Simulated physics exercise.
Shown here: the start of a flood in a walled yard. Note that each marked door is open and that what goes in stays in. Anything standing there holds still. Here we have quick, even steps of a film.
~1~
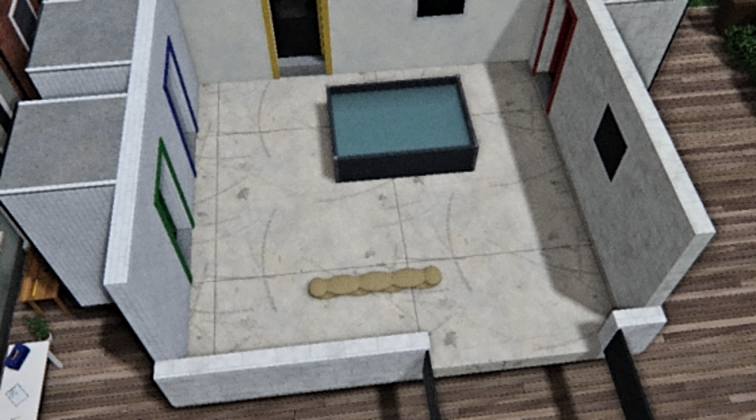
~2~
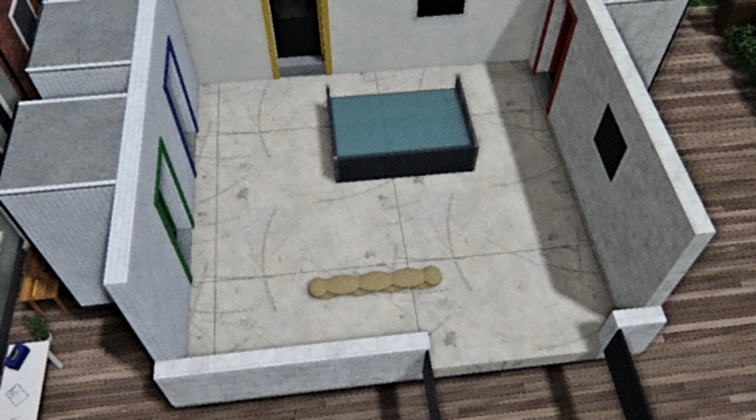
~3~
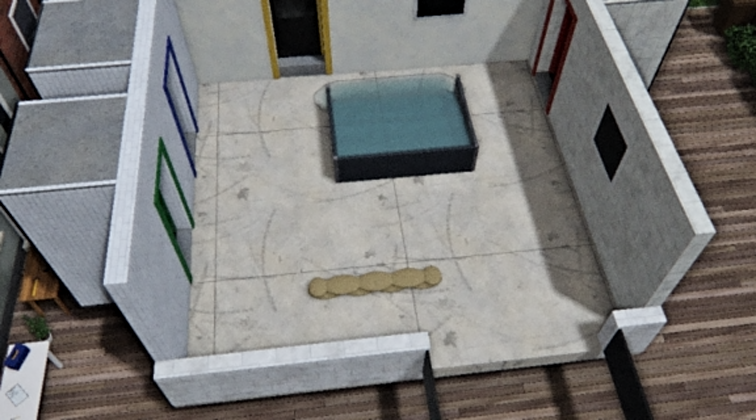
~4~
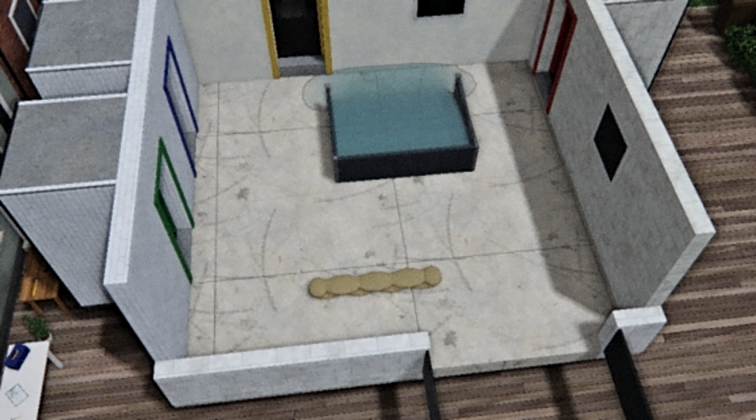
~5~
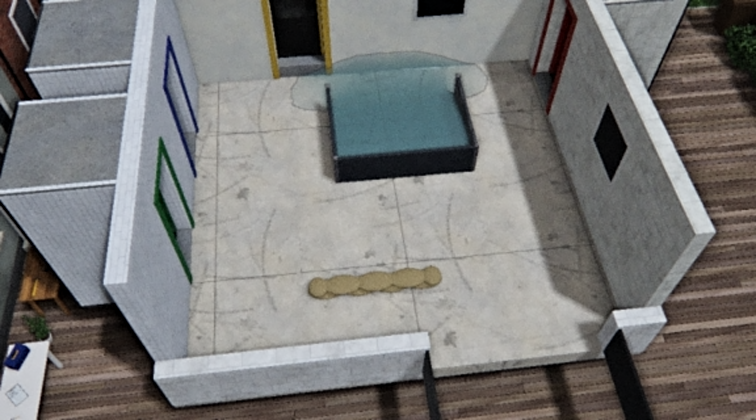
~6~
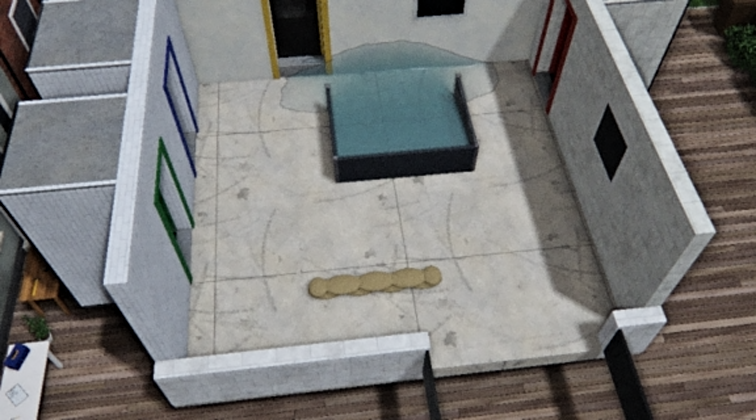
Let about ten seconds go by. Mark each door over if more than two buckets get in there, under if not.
Green door - under; red door - over; blue door - over; yellow door - under.
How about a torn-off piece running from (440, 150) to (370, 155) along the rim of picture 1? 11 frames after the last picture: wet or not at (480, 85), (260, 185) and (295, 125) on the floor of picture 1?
The first spot is spared, the second spared and the third spared.
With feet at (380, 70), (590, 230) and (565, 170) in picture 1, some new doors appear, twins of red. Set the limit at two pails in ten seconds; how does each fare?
Log: Door one beats the mark; door two misses the mark; door three misses the mark.
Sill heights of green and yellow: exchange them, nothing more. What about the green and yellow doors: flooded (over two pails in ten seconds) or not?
The green door stays within the limit, while the yellow door exceeds the limit.
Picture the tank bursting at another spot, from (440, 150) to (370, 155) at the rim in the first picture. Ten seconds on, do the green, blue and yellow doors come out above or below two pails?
Result - green: Past the mark; blue: Short of the mark; yellow: Short of the mark.
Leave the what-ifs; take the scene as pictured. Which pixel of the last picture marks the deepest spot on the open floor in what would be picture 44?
That spot is close to (524, 64).
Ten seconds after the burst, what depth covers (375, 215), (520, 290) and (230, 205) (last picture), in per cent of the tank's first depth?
Some 2, 12 and 4 in a hundred.
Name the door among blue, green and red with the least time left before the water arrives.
The door marked red is the one.
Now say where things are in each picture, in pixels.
In the first frame, still water in the open tank at (400, 119).
In the second frame, the front is at (326, 109), out from the gap on the open tank's far side.
In the third frame, water pours out on the open tank's far side and has run to (321, 93).
In the fourth frame, water pours out on the open tank's far side and has run to (467, 80).
In the fifth frame, the front is at (472, 64), out from the gap on the open tank's far side.
In the sixth frame, the front is at (486, 63), out from the gap on the open tank's far side.
A moment on, water covers 15 % of the floor; the green door not reached, the red door not reached, the blue door not reached, the yellow door wet at the sill, nothing in.
Next, water covers 25 % of the floor; the green door not reached, the red door under two buckets in, the blue door wet at the sill, nothing in, the yellow door wet at the sill, nothing in.
Then, water covers 45 % of the floor; the green door wet at the sill, nothing in, the red door over two buckets in, the blue door over two buckets in, the yellow door wet at the sill, nothing in.
Later, water covers 80 % of the floor; the green door wet at the sill, nothing in, the red door far over two buckets in, the blue door over two buckets in, the yellow door wet at the sill, nothing in.
In the end, water covers 90 % of the floor; the green door wet at the sill, nothing in, the red door far over two buckets in, the blue door over two buckets in, the yellow door wet at the sill, nothing in.
